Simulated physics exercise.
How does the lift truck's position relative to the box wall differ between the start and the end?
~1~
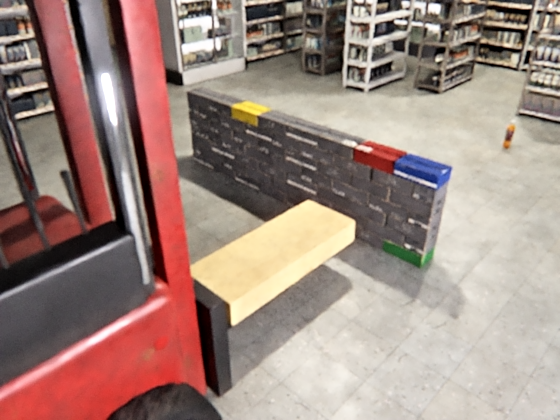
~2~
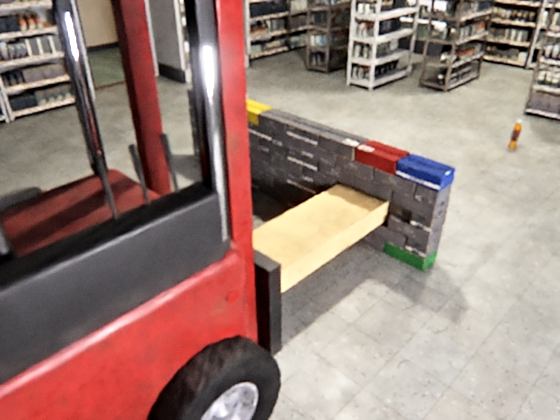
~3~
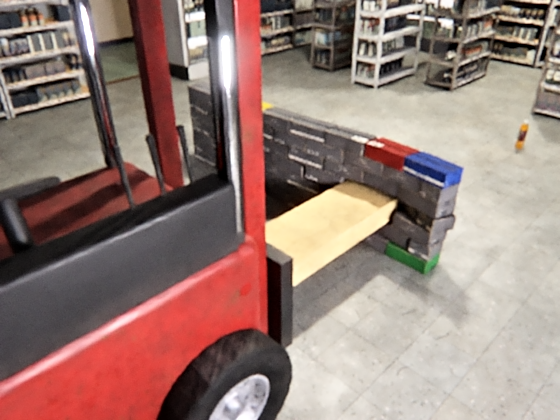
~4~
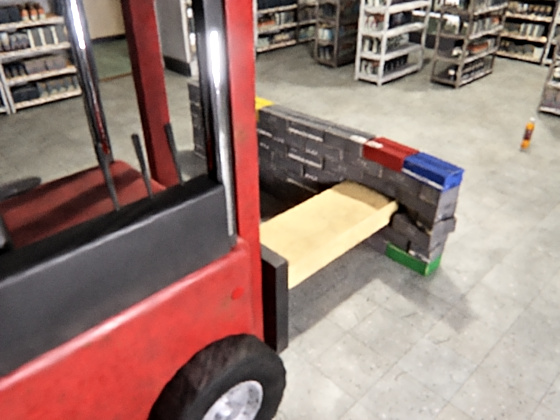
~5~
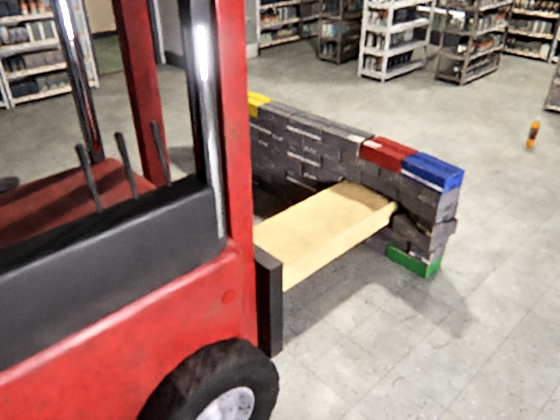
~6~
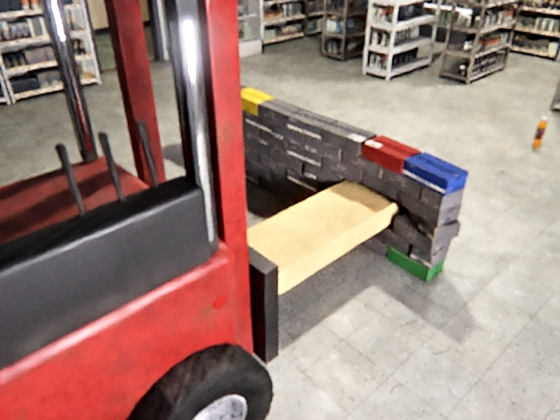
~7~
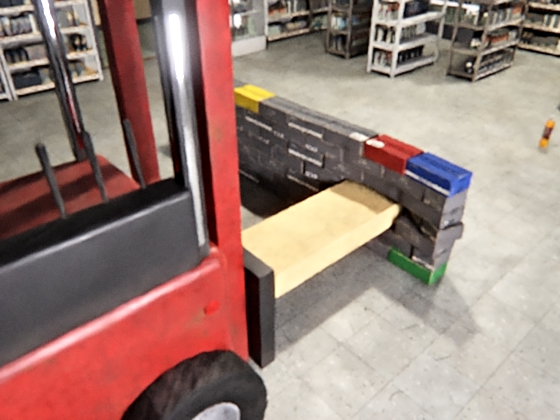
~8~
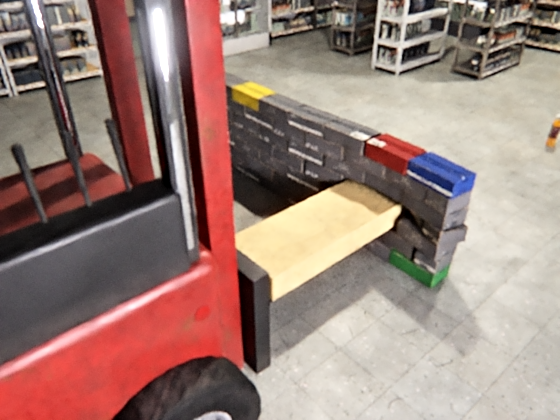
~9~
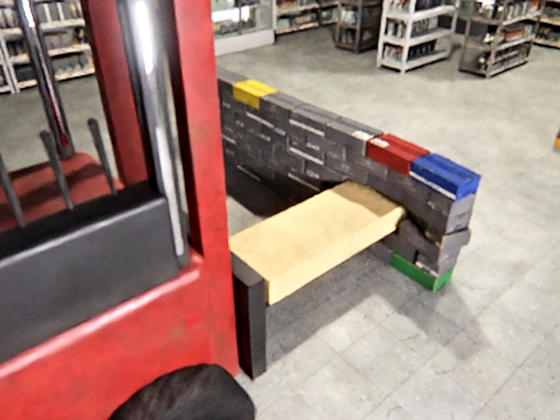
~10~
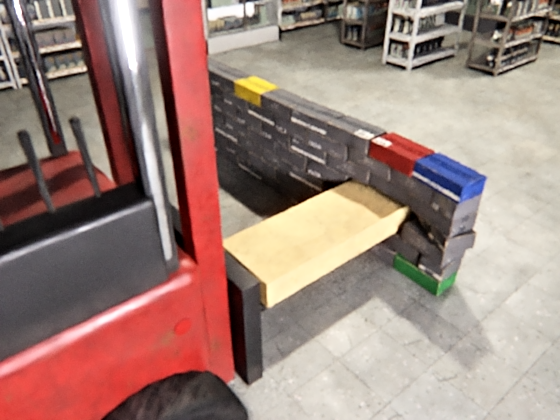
At the start the lift truck stands farther back, with its case just short of the wall. By the end it is closer, stopped with the case pushed into the boxes near the wall's right end.
